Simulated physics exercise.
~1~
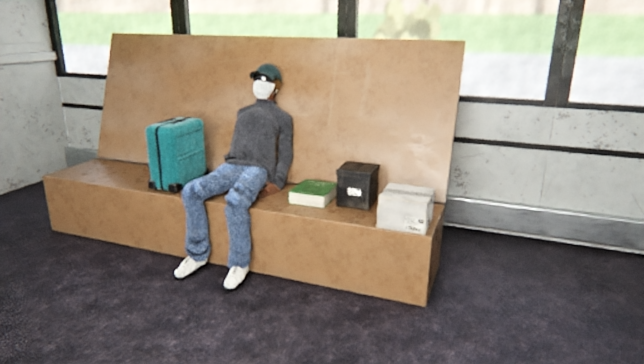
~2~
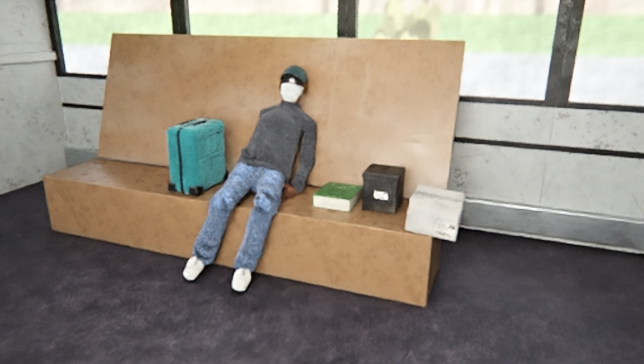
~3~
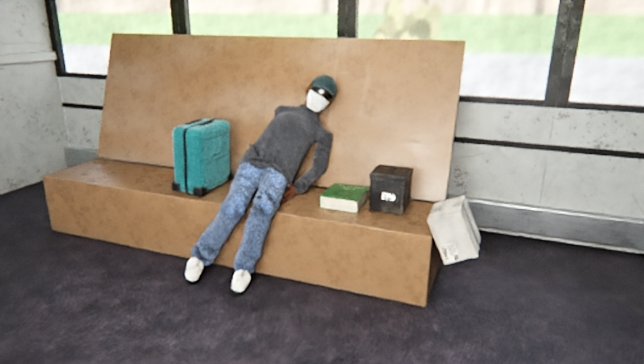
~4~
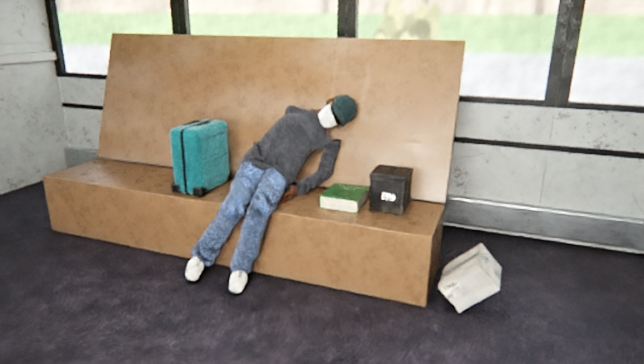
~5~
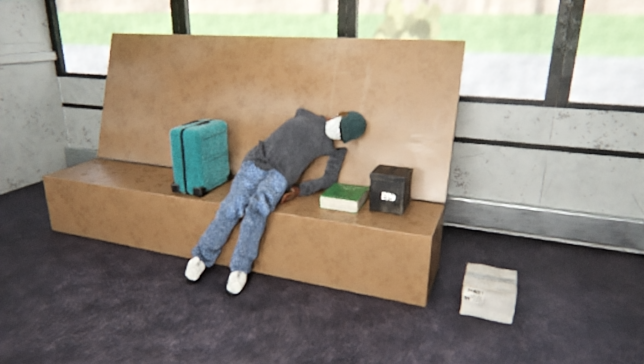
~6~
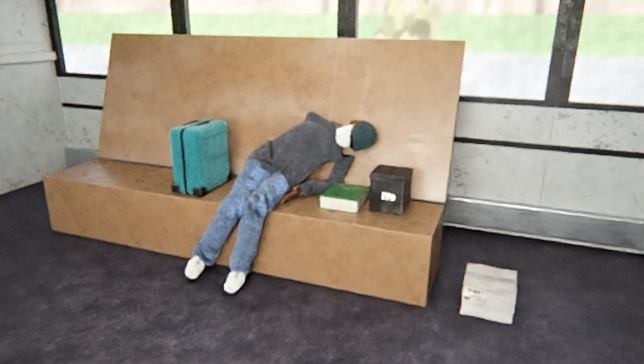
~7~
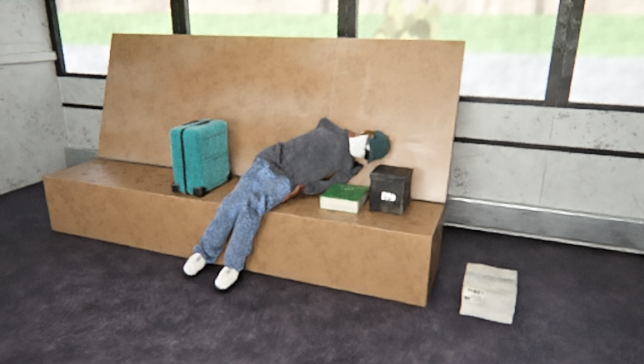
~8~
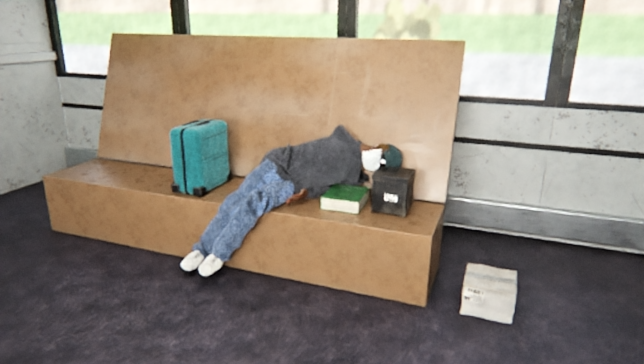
On a wooden bench, a masked passenger slumping right beside sliding luggage as a white carton tumbles off to the floor.
